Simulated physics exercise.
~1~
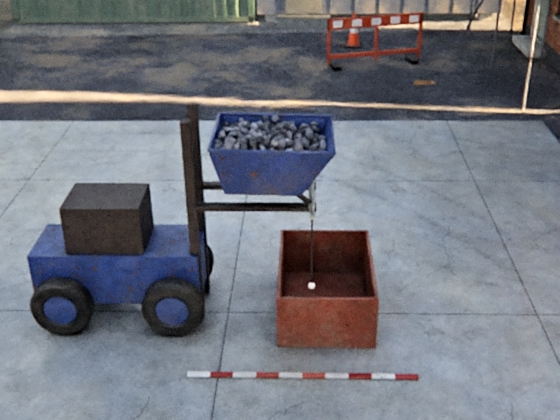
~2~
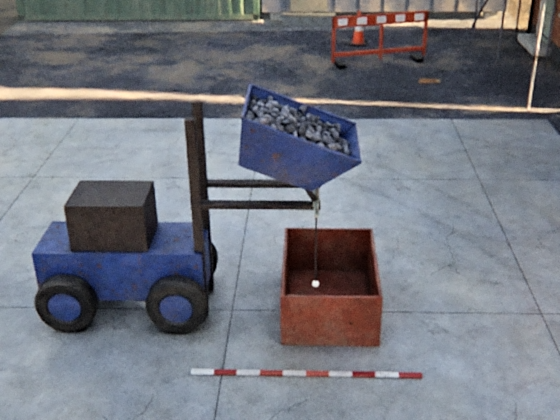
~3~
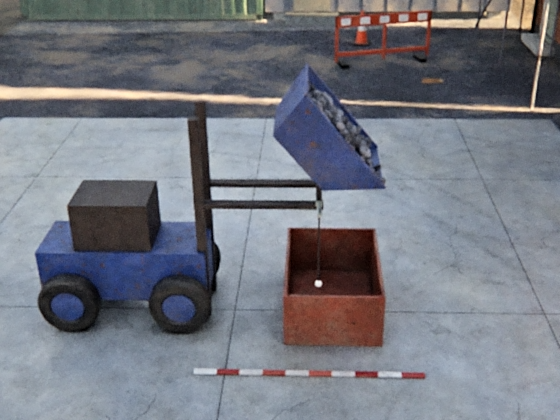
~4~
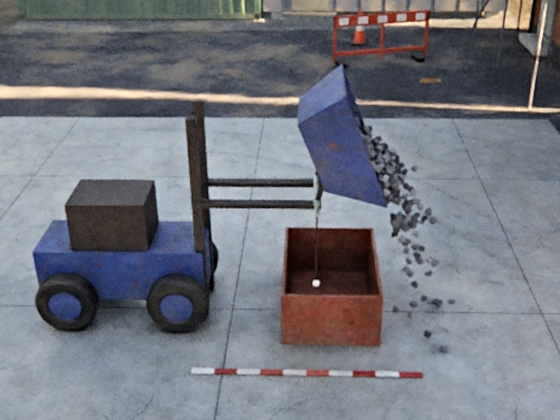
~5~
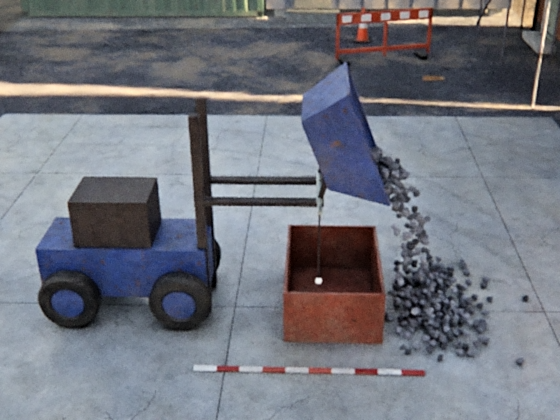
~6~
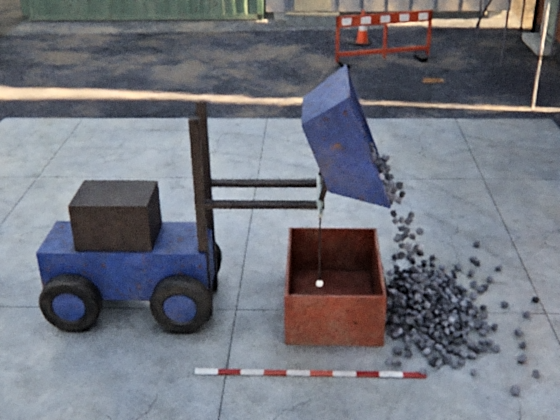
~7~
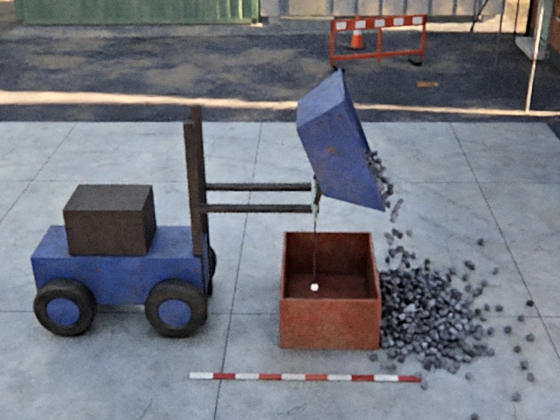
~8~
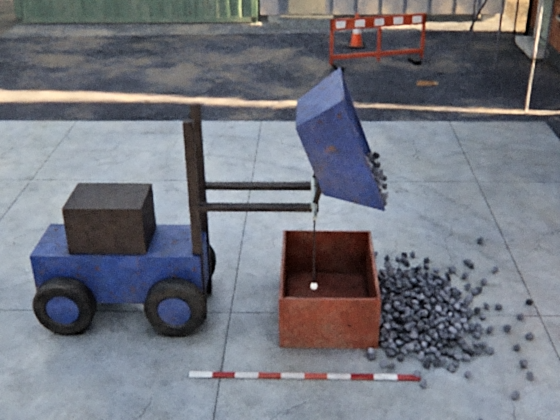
A blue forklift with black wheels and a dark block on its body stands at the left of a pale paved yard, seen from slightly above by a gently swaying camera. Its arms hold a blue skip of grey stones above an open rust-red box, with a red and white striped bar in front and a barrier behind. The skip tips steeply to the right, and the stones slide out over its lower edge. They miss the box, piling and scattering on the paving to its right. The skip stays tilted, some stones still at its lip, and the box remains empty.
